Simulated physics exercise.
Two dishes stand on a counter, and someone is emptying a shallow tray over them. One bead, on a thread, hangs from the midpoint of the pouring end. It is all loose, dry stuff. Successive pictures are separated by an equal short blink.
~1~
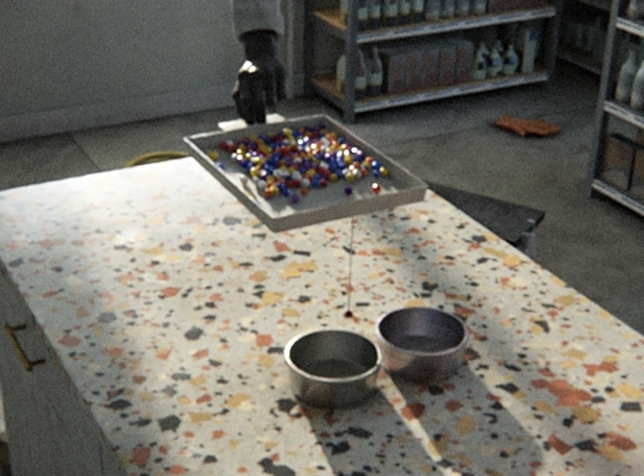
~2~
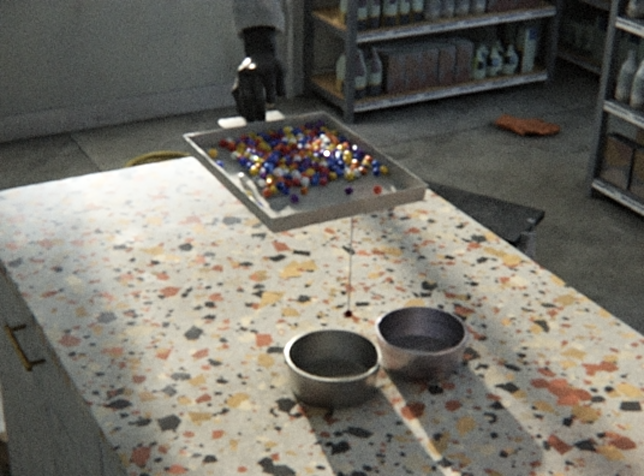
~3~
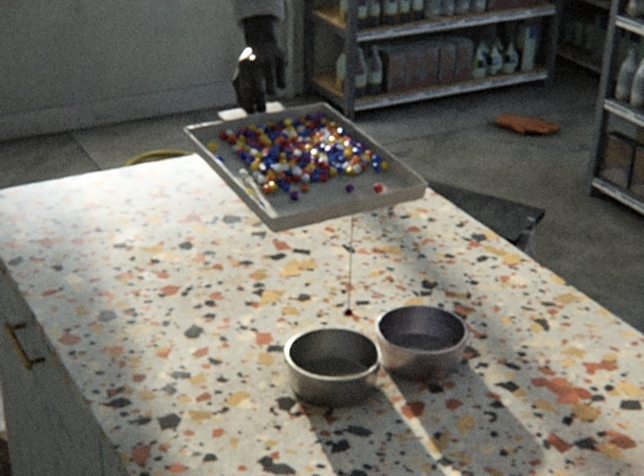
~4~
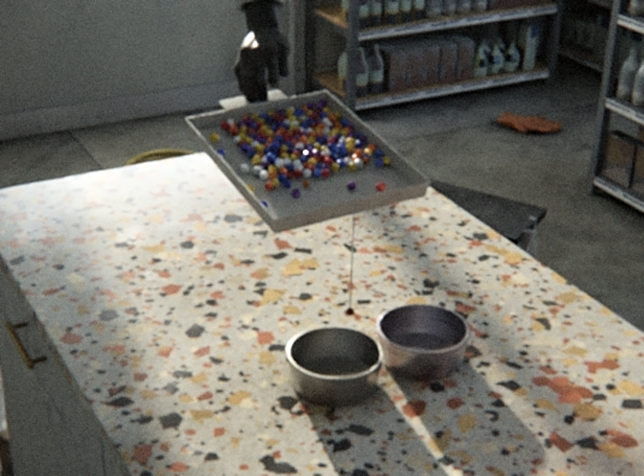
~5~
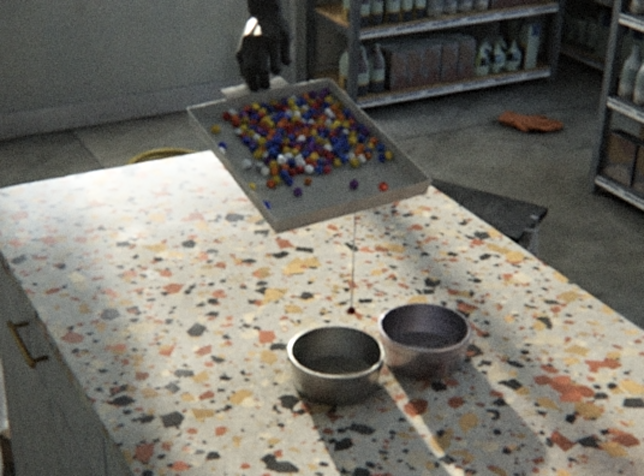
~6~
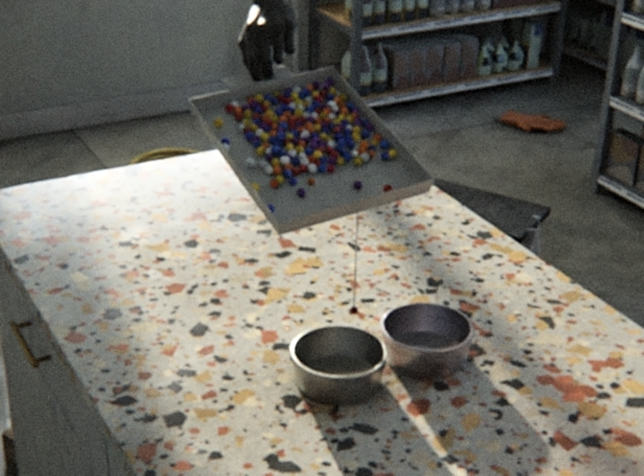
In this clip, a dark-gloved hand gradually raises the far end of a shallow tray of colourful beads above a speckled counter with two round metal dishes, and the tray's slope steepens while a small bead hangs beneath on a thread.
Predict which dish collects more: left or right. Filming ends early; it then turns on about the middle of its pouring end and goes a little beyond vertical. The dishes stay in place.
Left.
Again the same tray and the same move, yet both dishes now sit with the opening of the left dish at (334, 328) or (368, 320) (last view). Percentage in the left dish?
10 % and 0 %.
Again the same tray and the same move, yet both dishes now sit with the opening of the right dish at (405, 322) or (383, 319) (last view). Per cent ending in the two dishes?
Roughly 70% on the first try and 50% on the second.
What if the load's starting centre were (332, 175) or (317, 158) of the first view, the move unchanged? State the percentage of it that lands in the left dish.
You'd see roughly 40 per cent first and roughly 50 per cent second.
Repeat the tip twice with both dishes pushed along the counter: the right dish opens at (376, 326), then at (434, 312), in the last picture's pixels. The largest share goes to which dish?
Case one: The dish at left. Case two: The dish at left.
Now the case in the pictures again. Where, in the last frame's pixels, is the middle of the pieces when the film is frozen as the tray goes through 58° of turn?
Roughly at (328, 194).
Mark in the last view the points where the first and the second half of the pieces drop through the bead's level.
(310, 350) for the early half, (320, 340) for the late half.
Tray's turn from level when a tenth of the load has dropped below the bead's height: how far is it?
Around 70°, give or take.
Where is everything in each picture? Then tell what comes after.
Corners of the pouring end (274, 216) and (425, 185), level; middle of the load (303, 159), round plastic beads; left dish (357, 390); right dish (446, 364); bead on its thread (349, 314), in the first picture.
Corners of the pouring end (274, 217) and (424, 184), level; middle of the load (303, 157), in the second picture.
Corners of the pouring end (274, 217) and (425, 182), tipped barely, lowest at the left corner; middle of the load (303, 151), in the third picture.
Corners of the pouring end (276, 218) and (427, 181), tipped a little, lowest at the left corner; middle of the load (305, 143), in the fourth picture.
Corners of the pouring end (277, 219) and (428, 179), tipped a little, lowest at the left corner; middle of the load (307, 136), in the fifth picture.
Corners of the pouring end (280, 221) and (431, 178), tipped a little, lowest at the left corner; middle of the load (310, 131), roughly two thirds on the move; left dish (362, 387); right dish (452, 360), in the sixth picture.
Just after the last frame, tray tipped steeply; almost all on the tray; just a few outside both; about a tenth in the air.
A moment on, tray tipped right over; roughly half on the tray; about a tenth in the left dish; just a few in the right dish; about a tenth outside both; roughly a quarter in the air.
Further on, tray tipped past a quarter turn; roughly half in the left dish; just a few in the right dish; roughly half outside both.
When it is over, tray tipped past a quarter turn; roughly half in the left dish; just a few in the right dish; roughly half outside both.
